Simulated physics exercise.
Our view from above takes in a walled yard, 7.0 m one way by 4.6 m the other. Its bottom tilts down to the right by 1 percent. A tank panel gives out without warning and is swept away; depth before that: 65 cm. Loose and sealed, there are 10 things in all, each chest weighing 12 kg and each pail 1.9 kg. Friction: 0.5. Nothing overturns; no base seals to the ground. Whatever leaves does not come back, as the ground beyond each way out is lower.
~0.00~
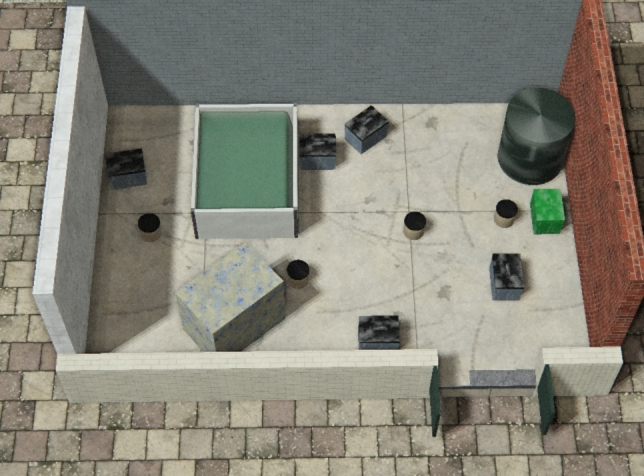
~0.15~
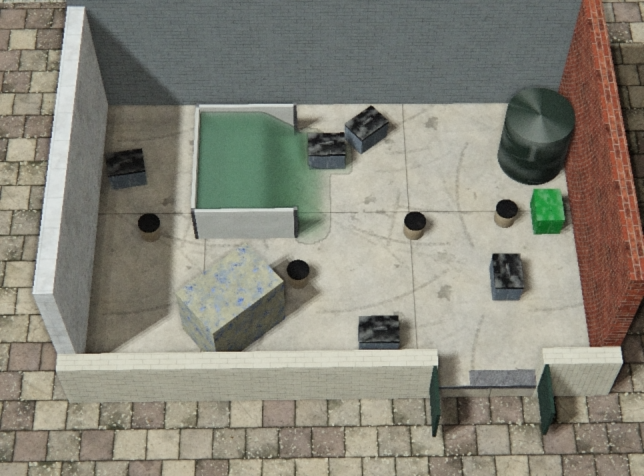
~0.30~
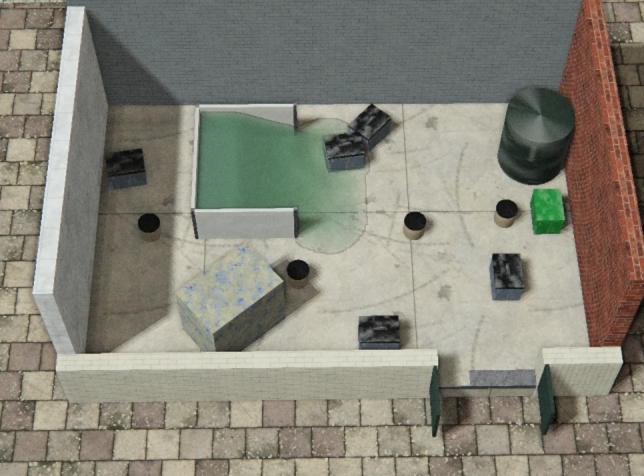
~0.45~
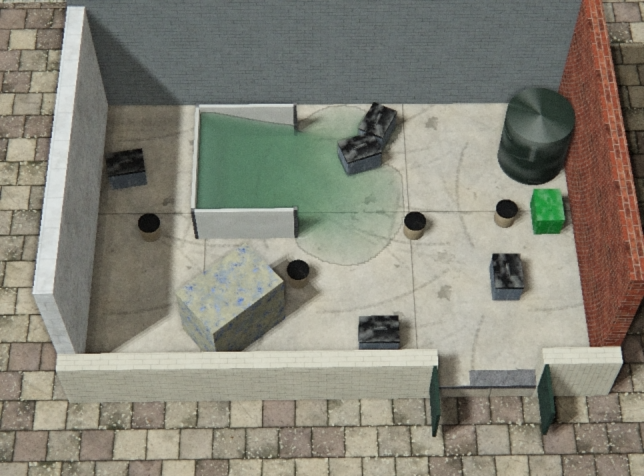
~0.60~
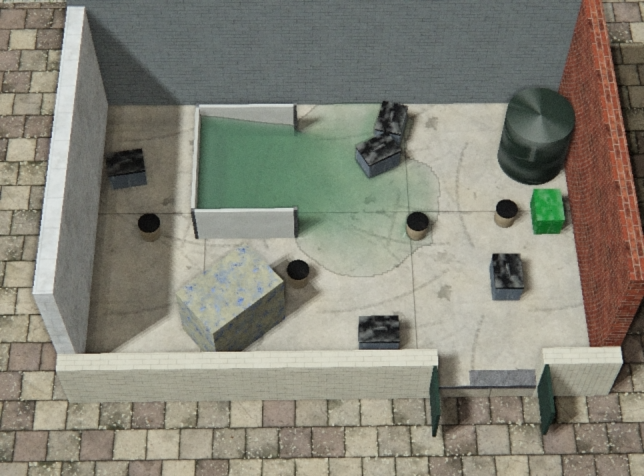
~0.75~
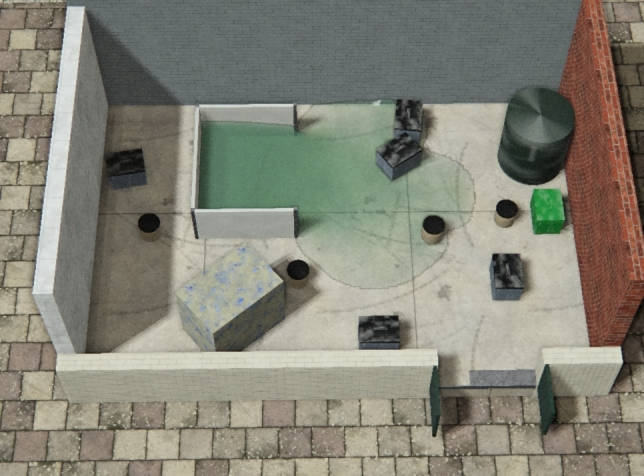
Green water spread from the open right side of a tank across the walled yard's floor, pushing one dark block into another and shifting both rightward, then nudging a small black-topped cylinder to the right.
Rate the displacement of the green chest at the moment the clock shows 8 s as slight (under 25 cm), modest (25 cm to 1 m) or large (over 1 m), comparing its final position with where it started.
Large.
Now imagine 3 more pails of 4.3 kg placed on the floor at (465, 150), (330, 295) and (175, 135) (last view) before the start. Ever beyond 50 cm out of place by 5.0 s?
First beyond, then within, then within.
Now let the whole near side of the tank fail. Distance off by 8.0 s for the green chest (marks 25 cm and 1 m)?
In that case the green chest gets carried off.
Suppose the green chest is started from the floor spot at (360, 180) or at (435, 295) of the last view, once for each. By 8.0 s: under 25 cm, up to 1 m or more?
One try each gives this: It wanders off a long way, then it wanders off a long way.
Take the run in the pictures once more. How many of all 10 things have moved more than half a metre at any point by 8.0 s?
I make it 8.
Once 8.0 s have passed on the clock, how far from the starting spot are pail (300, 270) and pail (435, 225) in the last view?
In that order: 200 cm, gone out.
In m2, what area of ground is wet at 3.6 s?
19 m2.
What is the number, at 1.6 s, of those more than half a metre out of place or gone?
The answer is 4.
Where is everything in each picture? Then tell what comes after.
The first picture shows the green chest at (549, 204), on the bottom; water covers 2.4 m2; 0 of 10 have shifted.
The second picture shows the green chest at (549, 204) rests on the ground; 3.3 m2 under water; 1 of 10 have shifted.
The third picture shows the green chest at (549, 204), on the bottom; water covers 4.5 m2; 2 of 10 have shifted.
The fourth picture shows the green chest at (549, 204), on the bottom; 6.0 m2 under water; 2 of 10 have shifted.
The fifth picture shows the green chest at (549, 204) rests on the ground; water covers 7.4 m2; 2 of 10 have shifted.
The sixth picture shows the green chest at (549, 204), on the bottom; 9.0 m2 under water; 3 of 10 have shifted.
After 1.6 s the green chest is near (564, 206), 0.2 m from its start, afloat; 0 of 10 are out; 4 afloat.
After 3.6 s the green chest is near (567, 307), 1.7 m from its start, afloat; 0 of 10 are out; 5 afloat.
After 5.6 s the green chest is near (498, 340), 2.4 m from its start, afloat; 2 of 10 are out; 4 afloat.
After 8.0 s the green chest has gone out; 4 of 10 are out; 3 afloat.
